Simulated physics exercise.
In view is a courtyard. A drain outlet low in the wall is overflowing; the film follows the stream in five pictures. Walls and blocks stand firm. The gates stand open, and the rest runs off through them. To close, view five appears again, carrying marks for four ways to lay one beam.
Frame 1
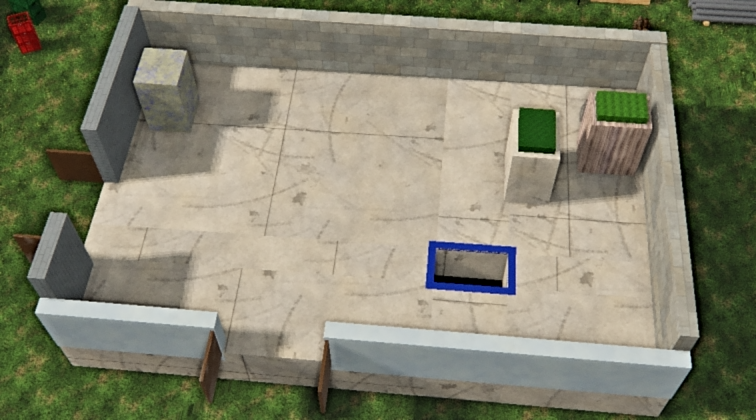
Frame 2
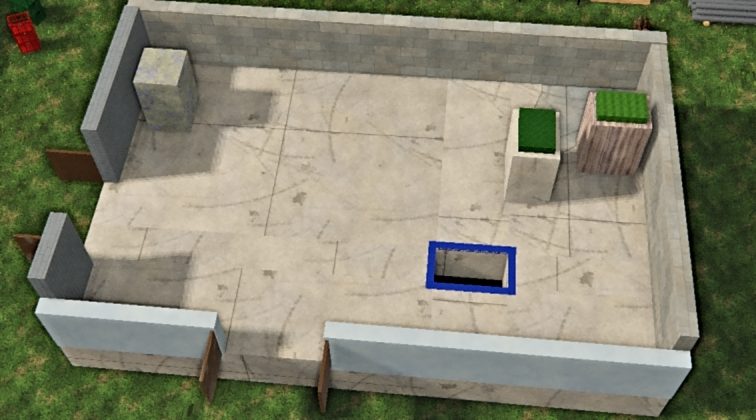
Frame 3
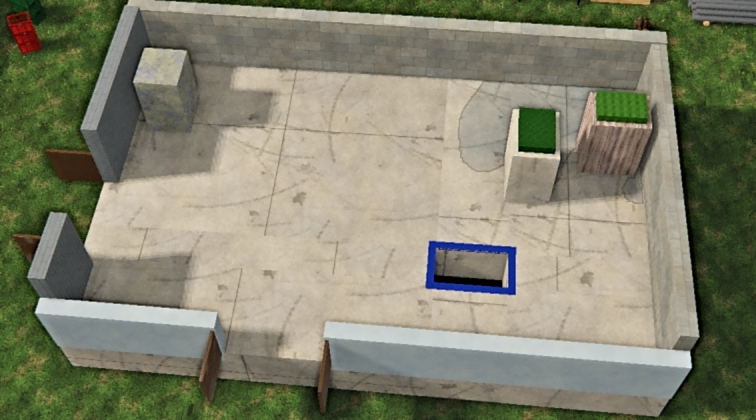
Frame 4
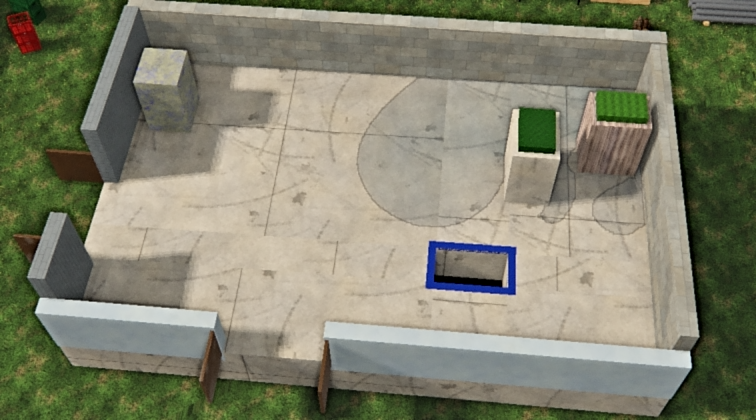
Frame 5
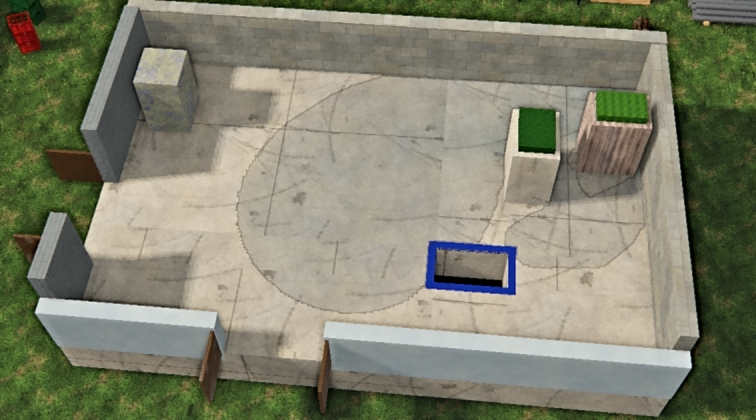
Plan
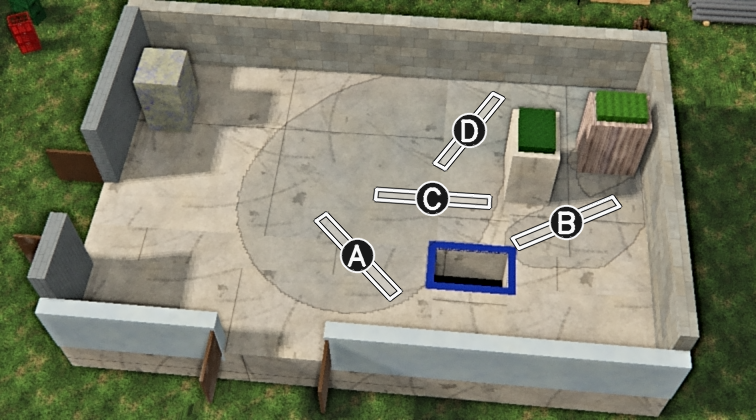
A walled courtyard with open gates and three blocks sat still as a wet patch appeared near the two grass-topped ones, then spread left and down across the floor, around the blue-rimmed pit.
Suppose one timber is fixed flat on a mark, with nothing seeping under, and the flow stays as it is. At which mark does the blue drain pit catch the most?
The best spot is D.
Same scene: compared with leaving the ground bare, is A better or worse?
Spot A is better.
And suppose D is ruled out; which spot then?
That is spot A.
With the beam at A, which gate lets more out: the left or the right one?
The left one.
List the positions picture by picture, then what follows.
Outfall partly hidden; blue drain pit at (471, 268); open gate at (277, 342); open gate at (106, 222); 2 % of the ground is wet; blue drain pit still dry.
Water covers 5 % of the ground and shows as far out as (549, 110); blue drain pit still dry.
Water covers 10 % of the ground and shows as far out as (462, 121); blue drain pit still dry.
Water covers 21 % of the ground and shows as far out as (364, 161); blue drain pit still dry.
Water covers 41 % of the ground and shows as far out as (257, 256); blue drain pit still dry.
On the marked copy, A from (321, 217) to (395, 295); B from (515, 243) to (616, 201); C from (376, 194) to (489, 202); D from (439, 166) to (497, 95).
With A, about 16 % of the stream runs into the blue drain pit, about 82 % out by the gates.
With B, about 9 % of the stream runs into the blue drain pit, about 90 % out by the gates.
With C, about 7 % of the stream runs into the blue drain pit, about 92 % out by the gates.
With D, about 39 % of the stream runs into the blue drain pit, about 57 % out by the gates.
